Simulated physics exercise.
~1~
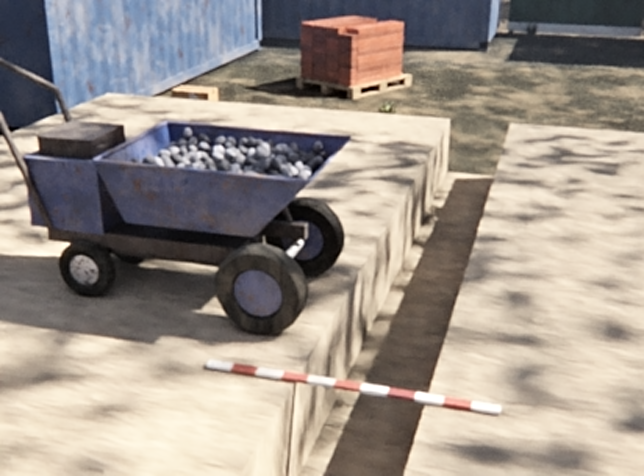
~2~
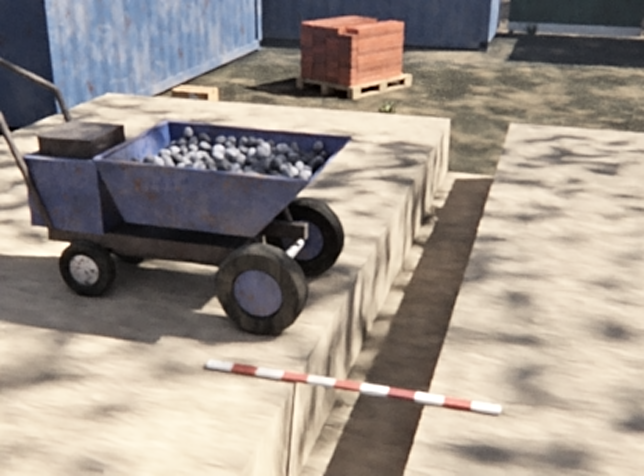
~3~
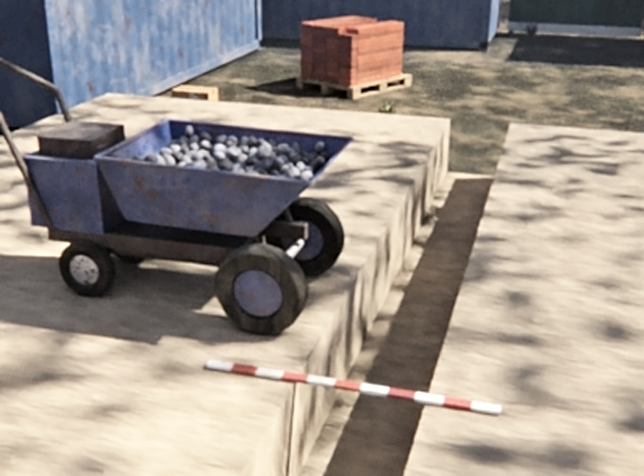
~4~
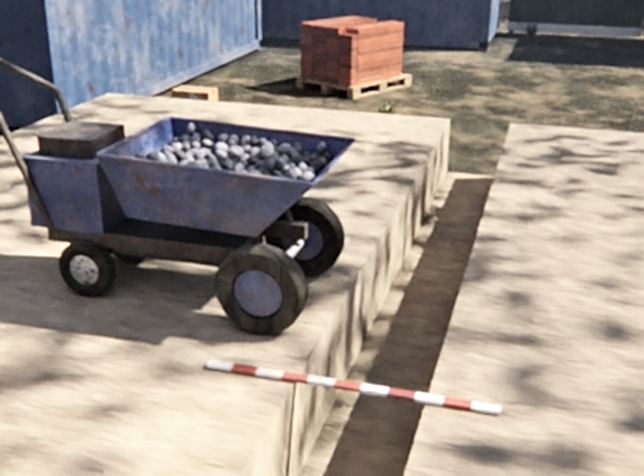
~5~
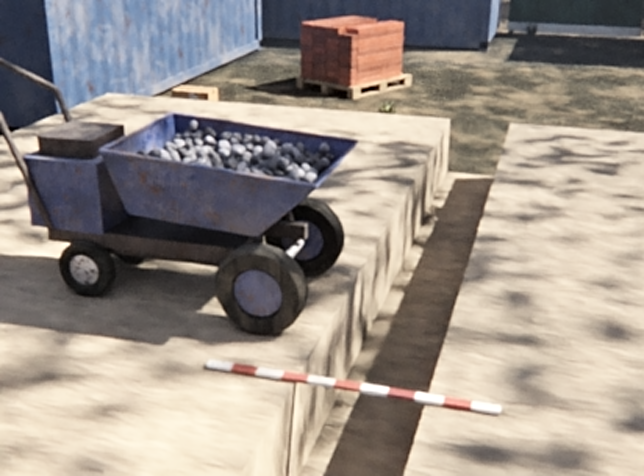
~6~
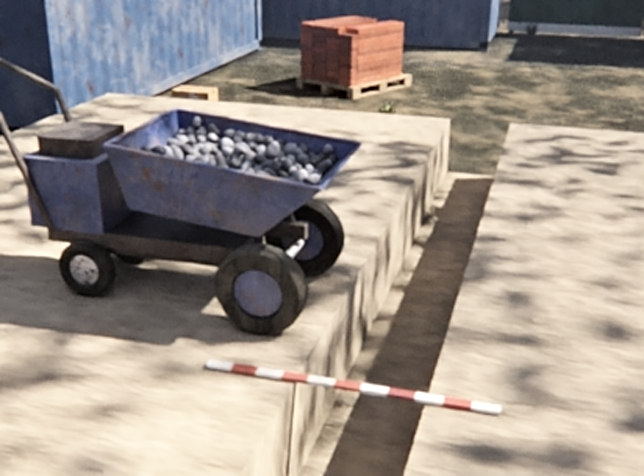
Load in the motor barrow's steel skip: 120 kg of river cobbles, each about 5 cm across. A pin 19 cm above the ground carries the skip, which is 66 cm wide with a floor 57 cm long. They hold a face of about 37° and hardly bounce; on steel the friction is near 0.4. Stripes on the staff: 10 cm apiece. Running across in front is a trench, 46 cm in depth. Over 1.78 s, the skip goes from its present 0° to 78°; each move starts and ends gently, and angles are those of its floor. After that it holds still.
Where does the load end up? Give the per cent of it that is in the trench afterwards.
Some 73 per cent of it.
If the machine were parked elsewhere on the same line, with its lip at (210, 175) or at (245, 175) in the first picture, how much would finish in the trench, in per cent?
First place: Near 90%; second place: Near 100%.
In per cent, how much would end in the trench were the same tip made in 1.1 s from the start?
I'd put it at some 70 in a hundred.
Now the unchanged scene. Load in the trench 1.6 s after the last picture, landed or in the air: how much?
About 55 per cent by then.
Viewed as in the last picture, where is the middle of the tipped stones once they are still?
Their middle lands near (421, 395).
Then, 1.0 s after the last picture the floor is at 66°, 96 % in the skip, 4 % in the trench; the foremost stones are at (432, 288).
Then, 1.6 s after the last picture the floor is at 78°, 17 % in the skip, 56 % in the trench, 26 % past the trench; the foremost stones are at (578, 326).
Then, 1.9 s after the last picture the floor is at 78°, 1 % in the skip, 71 % in the trench, 27 % past the trench; the foremost stones are at (638, 342).
Then, 3.9 s after the last picture the floor is at 78°, 0 % in the skip, 73 % in the trench, 27 % past the trench; the foremost stones are past the picture's edge.
